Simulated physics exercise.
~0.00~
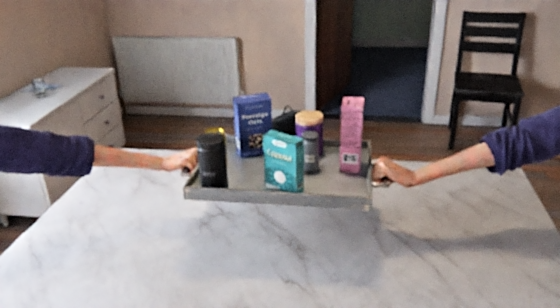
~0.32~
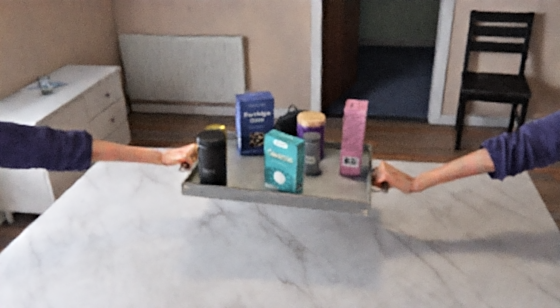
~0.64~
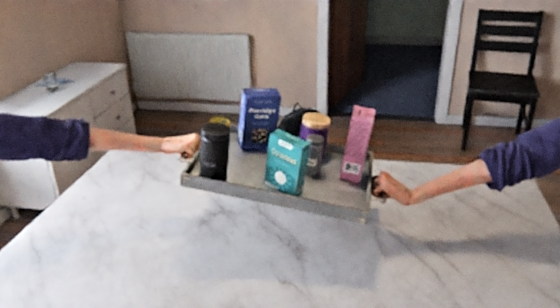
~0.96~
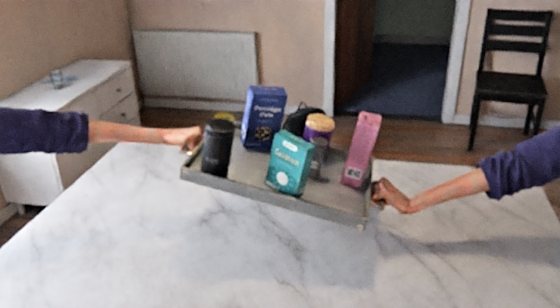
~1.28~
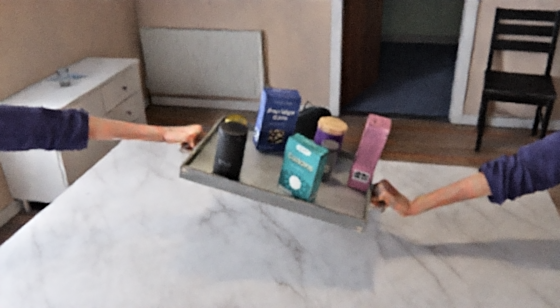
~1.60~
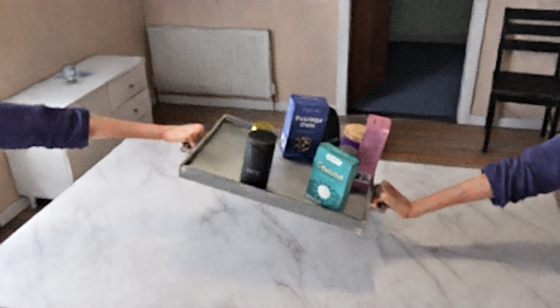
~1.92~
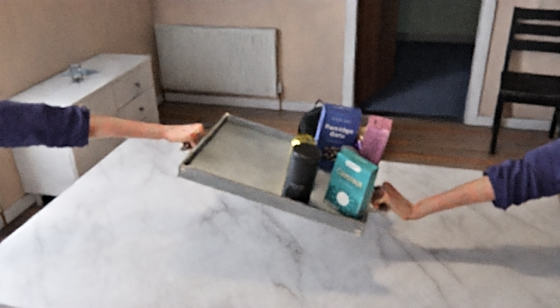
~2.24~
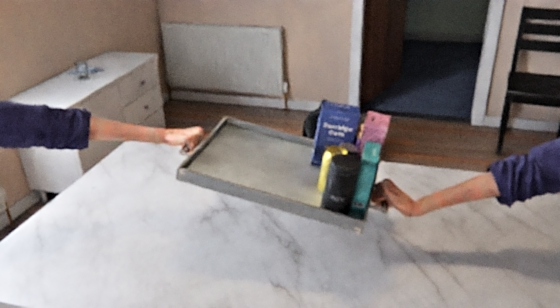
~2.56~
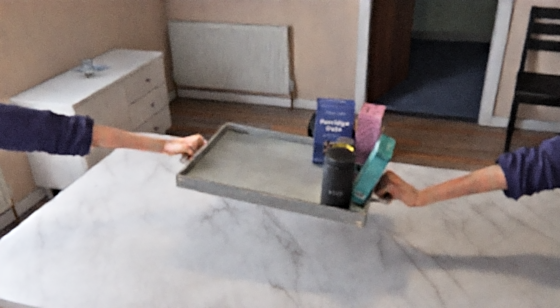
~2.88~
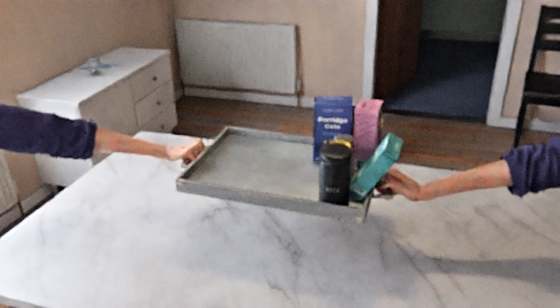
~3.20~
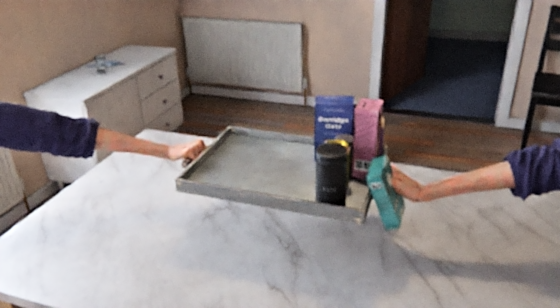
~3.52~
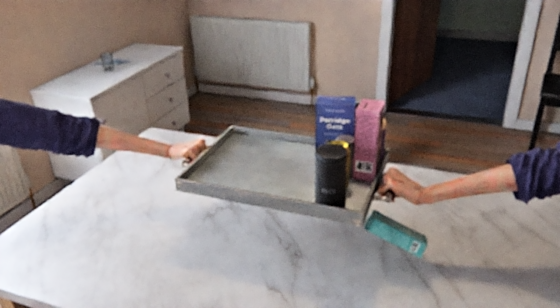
Over a marble-topped table in a room, two hands held a grey tray of jars and packets and tipped it down to the right, so everything slid to that side, then levelled it as the turquoise packet toppled over the edge and fell toward the tabletop.
